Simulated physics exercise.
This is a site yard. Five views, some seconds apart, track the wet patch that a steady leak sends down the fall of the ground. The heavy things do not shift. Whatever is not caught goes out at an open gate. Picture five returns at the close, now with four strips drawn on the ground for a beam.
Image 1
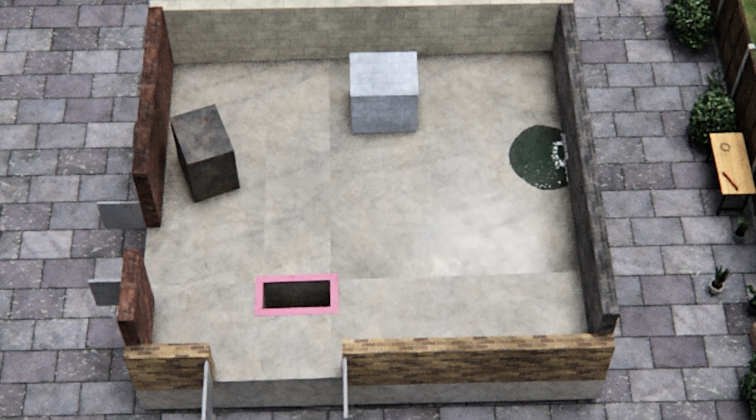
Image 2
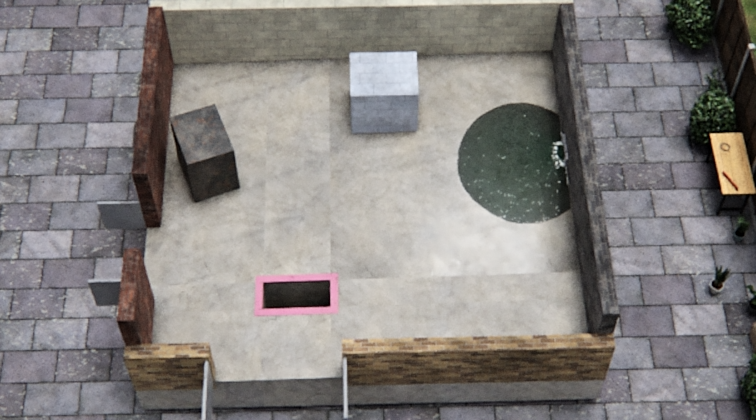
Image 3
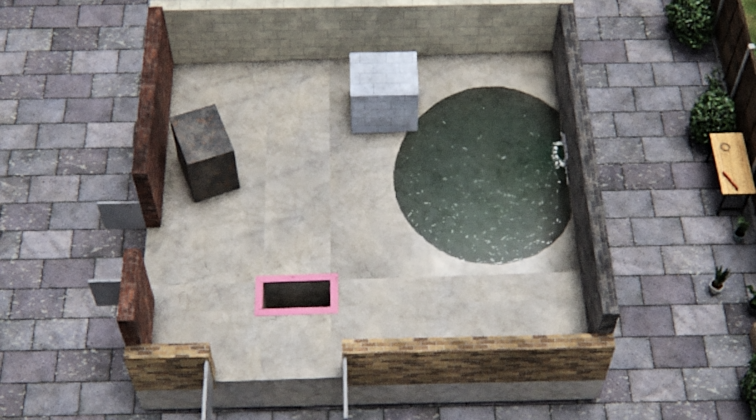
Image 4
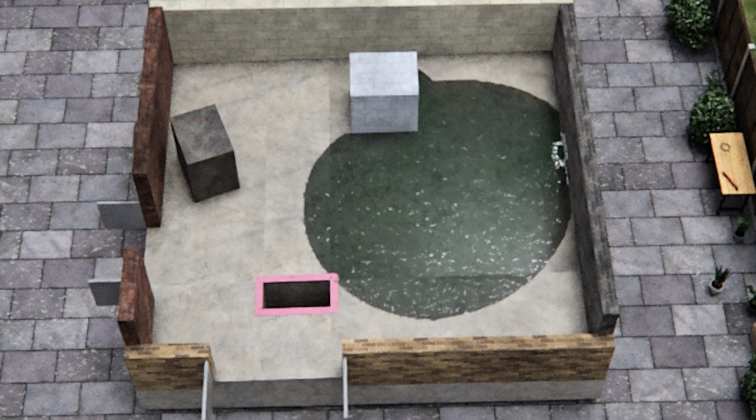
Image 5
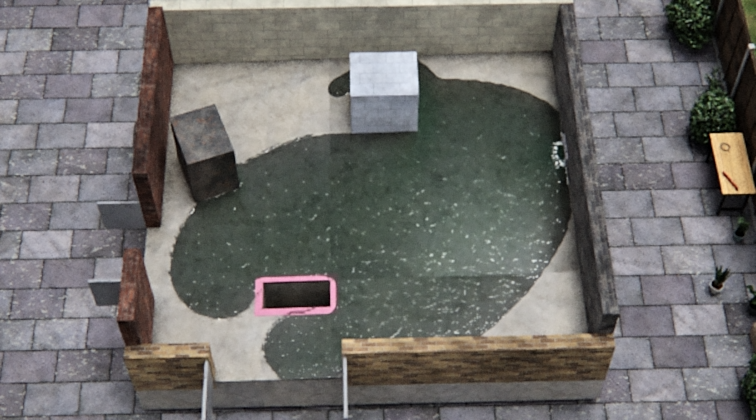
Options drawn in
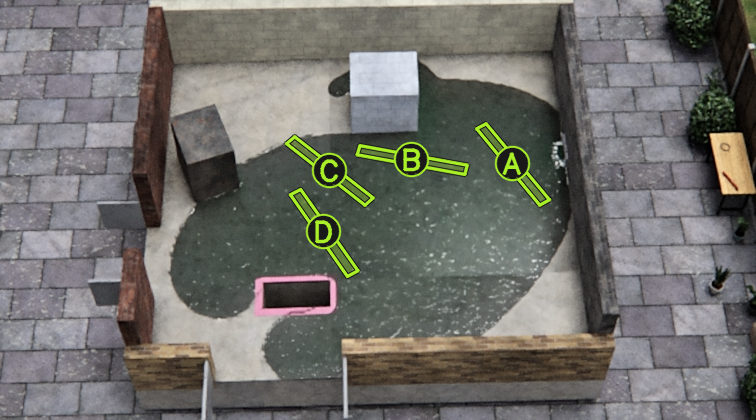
Dark green water spreads from a small patch at the right wall of a walled yard, widening across the pale floor past a light gray block. It grows leftward and toward the front, then curls behind the block, nears the dark block and surrounds much of the pink-rimmed pit, reaching its edge.
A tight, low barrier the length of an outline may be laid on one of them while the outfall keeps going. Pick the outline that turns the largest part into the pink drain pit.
Position C.
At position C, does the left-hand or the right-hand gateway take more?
The left one.
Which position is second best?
Here it is position B.
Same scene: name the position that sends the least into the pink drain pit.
It is D.
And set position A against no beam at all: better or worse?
Position A is worse.
In lime, A from (481, 126) to (544, 202); B from (358, 150) to (466, 169); C from (290, 140) to (369, 201); D from (295, 192) to (352, 273).
With A, about 13 % of the stream goes into the pink drain pit, about 85 % out by the gates.
With B, about 21 % of the stream goes into the pink drain pit, about 76 % out by the gates.
With C, about 33 % of the stream goes into the pink drain pit, about 64 % out by the gates.
With D, about 8 % of the stream goes into the pink drain pit, about 88 % out by the gates.
